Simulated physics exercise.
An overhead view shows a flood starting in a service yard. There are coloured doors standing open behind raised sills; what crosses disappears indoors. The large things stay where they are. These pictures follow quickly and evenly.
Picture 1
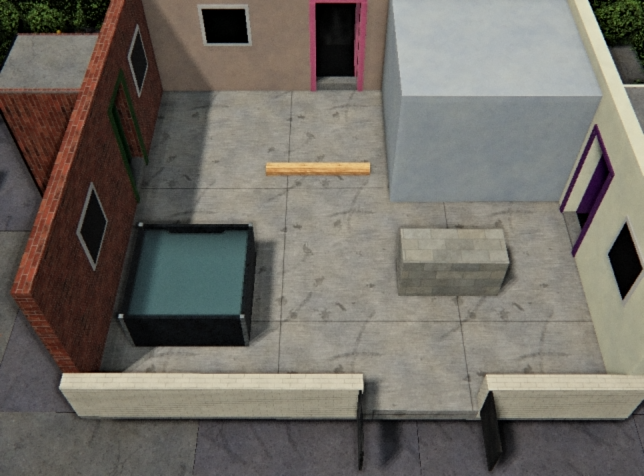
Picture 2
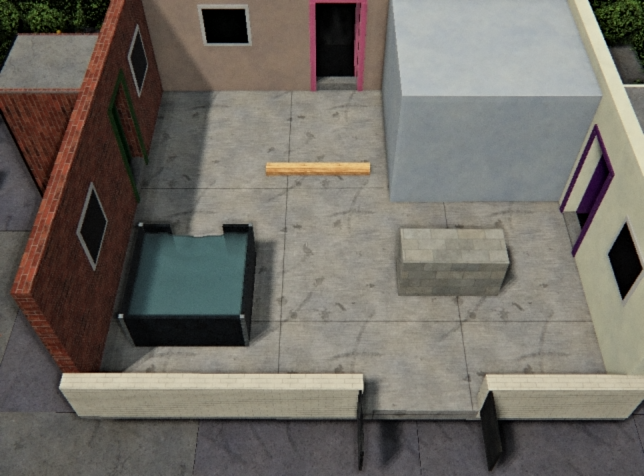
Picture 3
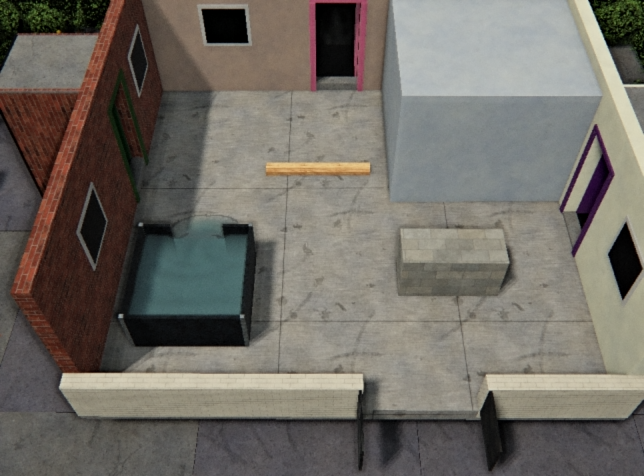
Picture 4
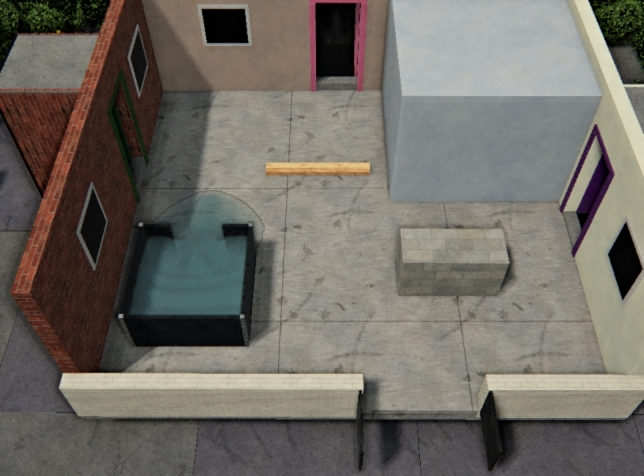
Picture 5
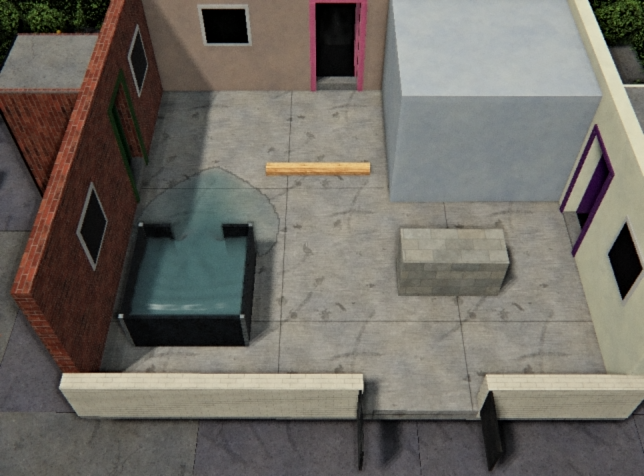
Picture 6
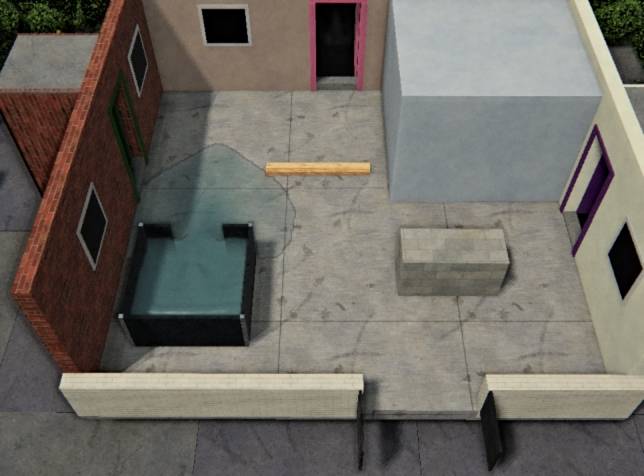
Water pours from a gap in the tank's far side and spreads across the yard.
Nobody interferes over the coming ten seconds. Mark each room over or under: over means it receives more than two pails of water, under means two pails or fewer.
Pink door - under; green door - under; purple door - under.
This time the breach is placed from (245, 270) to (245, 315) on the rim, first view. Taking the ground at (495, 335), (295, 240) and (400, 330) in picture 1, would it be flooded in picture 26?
Point one reached; point two not reached; point three reached.
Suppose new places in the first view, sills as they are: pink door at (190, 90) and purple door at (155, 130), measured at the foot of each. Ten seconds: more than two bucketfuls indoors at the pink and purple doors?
Pink: Exceeds the limit; purple: Exceeds the limit.
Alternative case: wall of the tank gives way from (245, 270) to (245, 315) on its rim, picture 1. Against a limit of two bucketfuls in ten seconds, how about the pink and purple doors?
The pink door stays within the limit, the purple door overflows the limit.
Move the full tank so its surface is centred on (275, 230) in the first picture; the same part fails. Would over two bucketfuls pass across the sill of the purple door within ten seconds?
The purple door remains beneath it.
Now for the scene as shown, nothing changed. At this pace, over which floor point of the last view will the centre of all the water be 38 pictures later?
The centre of mass sits at about (261, 176).
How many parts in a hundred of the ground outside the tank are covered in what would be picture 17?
Some 40 per cent.
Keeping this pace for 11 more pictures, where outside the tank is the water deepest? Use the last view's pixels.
Near (171, 97).
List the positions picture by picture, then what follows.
The first frame shows the tank at (190, 272) is whole and still.
In the second frame, water pours out on the tank's far side and has run to a hidden place.
In the third frame, the front is at (224, 219), out from the gap on the tank's far side.
In the fourth frame, the front is at (209, 193), out from the gap on the tank's far side.
In the fifth frame, the front is at (212, 171), out from the gap on the tank's far side.
In the sixth frame, water pours out on the tank's far side and has run to (215, 147).
A moment on, water covers 30 % of the floor; the pink door not reached, the green door wet at the sill, nothing in, the purple door not reached.
Next, water covers 40 % of the floor; the pink door wet at the sill, nothing in, the green door wet at the sill, nothing in, the purple door not reached.
Then, water covers 40 % of the floor; the pink door wet at the sill, nothing in, the green door wet at the sill, nothing in, the purple door not reached.
Later, water covers 55 % of the floor; the pink door wet at the sill, nothing in, the green door wet at the sill, nothing in, the purple door not reached.
In the end, water covers 75 % of the floor; the pink door wet at the sill, nothing in, the green door wet at the sill, nothing in, the purple door wet at the sill, nothing in.
